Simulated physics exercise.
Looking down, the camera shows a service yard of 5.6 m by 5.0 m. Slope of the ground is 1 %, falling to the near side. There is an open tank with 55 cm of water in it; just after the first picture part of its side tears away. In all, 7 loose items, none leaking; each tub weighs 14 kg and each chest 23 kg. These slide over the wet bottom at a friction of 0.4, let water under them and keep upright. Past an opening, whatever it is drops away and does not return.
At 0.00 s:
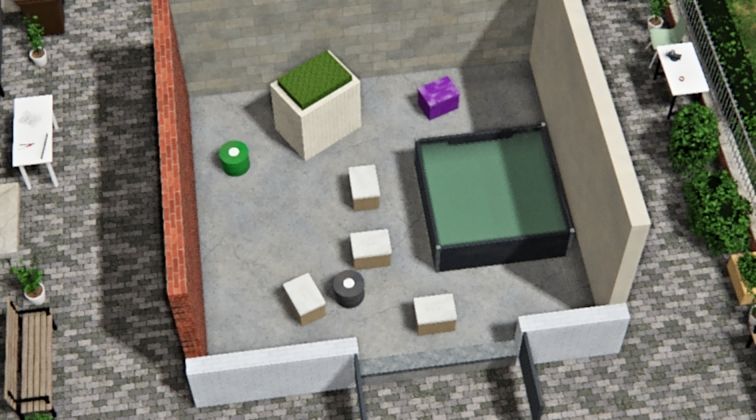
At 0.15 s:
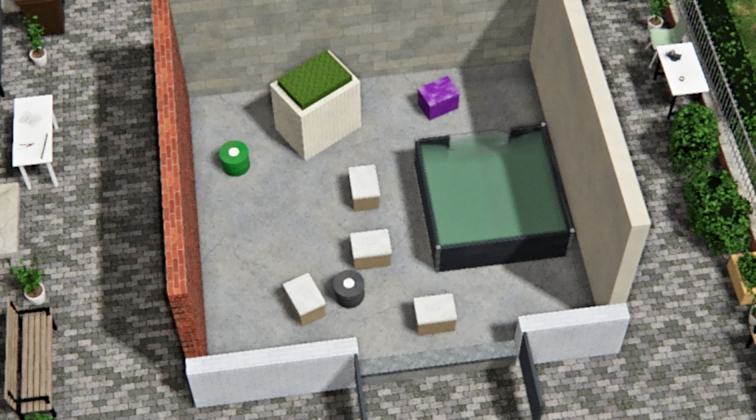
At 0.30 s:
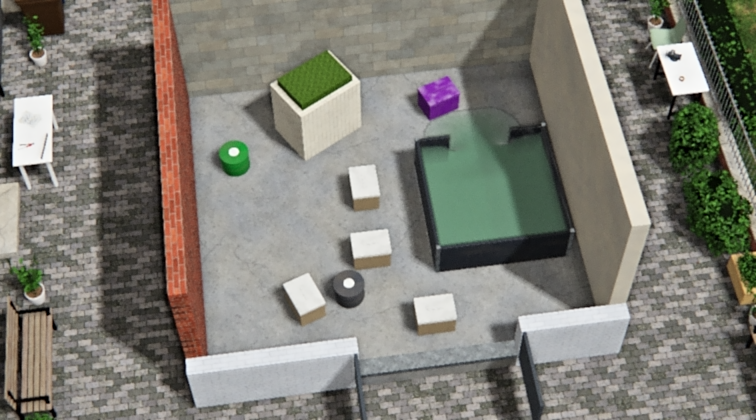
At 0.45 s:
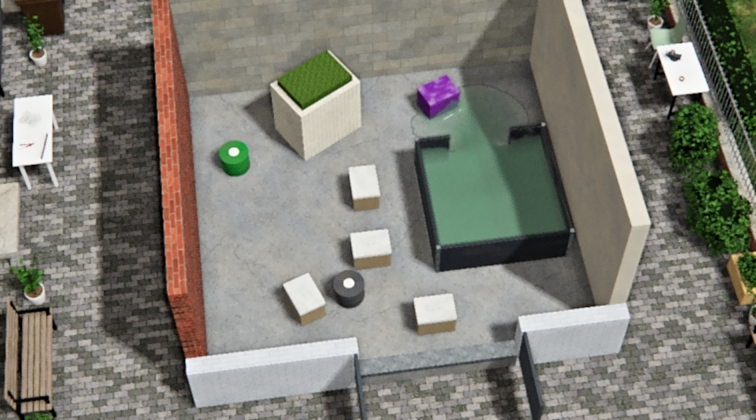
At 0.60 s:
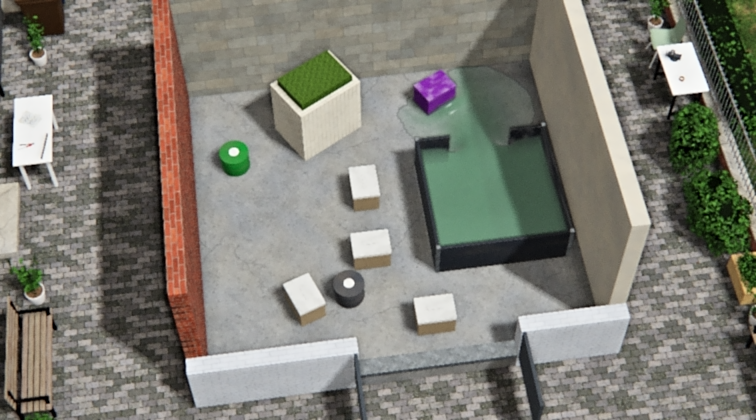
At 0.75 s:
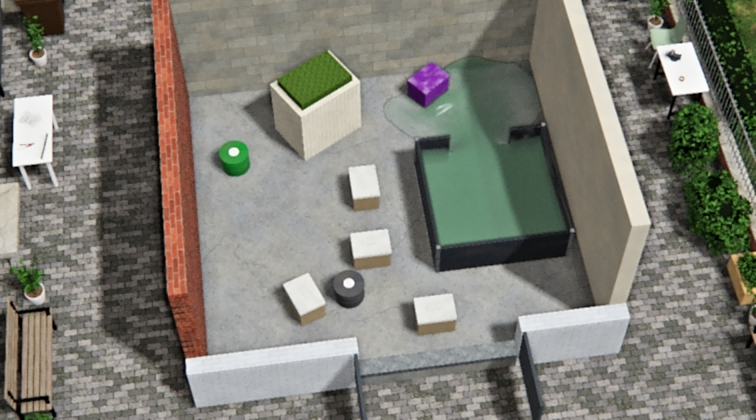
Water flows out through a gap in the far side of a dark-walled tank and spreads across the paved yard, then shifts a purple chest slightly toward the back wall, while the green tub and pale blocks stay still.
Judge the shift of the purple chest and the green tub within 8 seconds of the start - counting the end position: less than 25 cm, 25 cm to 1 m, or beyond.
Chances are the purple chest gets dragged off a good way, chances are the green tub won't really stir.
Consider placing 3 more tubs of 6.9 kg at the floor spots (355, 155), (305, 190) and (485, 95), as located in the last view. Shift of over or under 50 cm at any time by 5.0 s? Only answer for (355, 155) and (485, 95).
In sequence: Beyond it, then beyond it.
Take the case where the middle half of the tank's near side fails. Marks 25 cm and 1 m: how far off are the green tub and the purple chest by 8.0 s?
With that failure, the green tub keeps its spot, and the purple chest keeps its spot.
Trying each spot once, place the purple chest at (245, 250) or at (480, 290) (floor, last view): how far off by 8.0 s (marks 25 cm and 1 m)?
First it remains in place, then it remains in place.
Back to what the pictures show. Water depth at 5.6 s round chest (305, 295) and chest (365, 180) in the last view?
I'd estimate 0 cm for the first and 5 cm for the second.
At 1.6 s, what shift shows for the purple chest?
120 cm or so by then.
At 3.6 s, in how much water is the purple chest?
18 cm, roughly.
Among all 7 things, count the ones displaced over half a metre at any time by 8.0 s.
Count: 2.
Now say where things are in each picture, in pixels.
In the first frame, the purple chest at (439, 90) rests on the ground; the green tub at (234, 152), on the bottom; water covers 3.6 m2; 0 of 7 have shifted.
In the second frame, the purple chest at (439, 90), on the bottom; the green tub at (234, 152) rests on the ground; water covers 4.1 m2; 0 of 7 have shifted.
In the third frame, the purple chest at (439, 90), on the bottom; the green tub at (234, 152) rests on the ground; 4.7 m2 under water; 0 of 7 have shifted.
In the fourth frame, the purple chest at (438, 90) rests on the ground; the green tub at (234, 152), on the bottom; water covers 5.4 m2; 0 of 7 have shifted.
In the fifth frame, the purple chest at (435, 85), on the bottom, 13 cm from its start; the green tub at (234, 152), on the bottom; 6.0 m2 under water; 1 of 7 have shifted.
In the sixth frame, the purple chest at (429, 77), on the bottom, 31 cm from its start; the green tub at (234, 152), on the bottom; 6.6 m2 under water; 1 of 7 have shifted.
After 1.6 s the purple chest is near (371, 69), 1.1 m from its start, aground; the green tub is near (234, 152), 0.0 m from its start, aground; 0 of 7 are out; 0 afloat.
After 3.6 s the purple chest is near (350, 70), 1.4 m from its start, afloat; the green tub is near (234, 152), 0.0 m from its start, aground; 0 of 7 are out; 1 afloat.
After 5.6 s the purple chest is near (350, 72), 1.4 m from its start, aground; the green tub is near (234, 152), 0.0 m from its start, aground; 0 of 7 are out; 0 afloat.
After 8.0 s the purple chest is near (350, 73), 1.4 m from its start, aground; the green tub is near (234, 152), 0.0 m from its start, aground; 0 of 7 are out; 0 afloat.
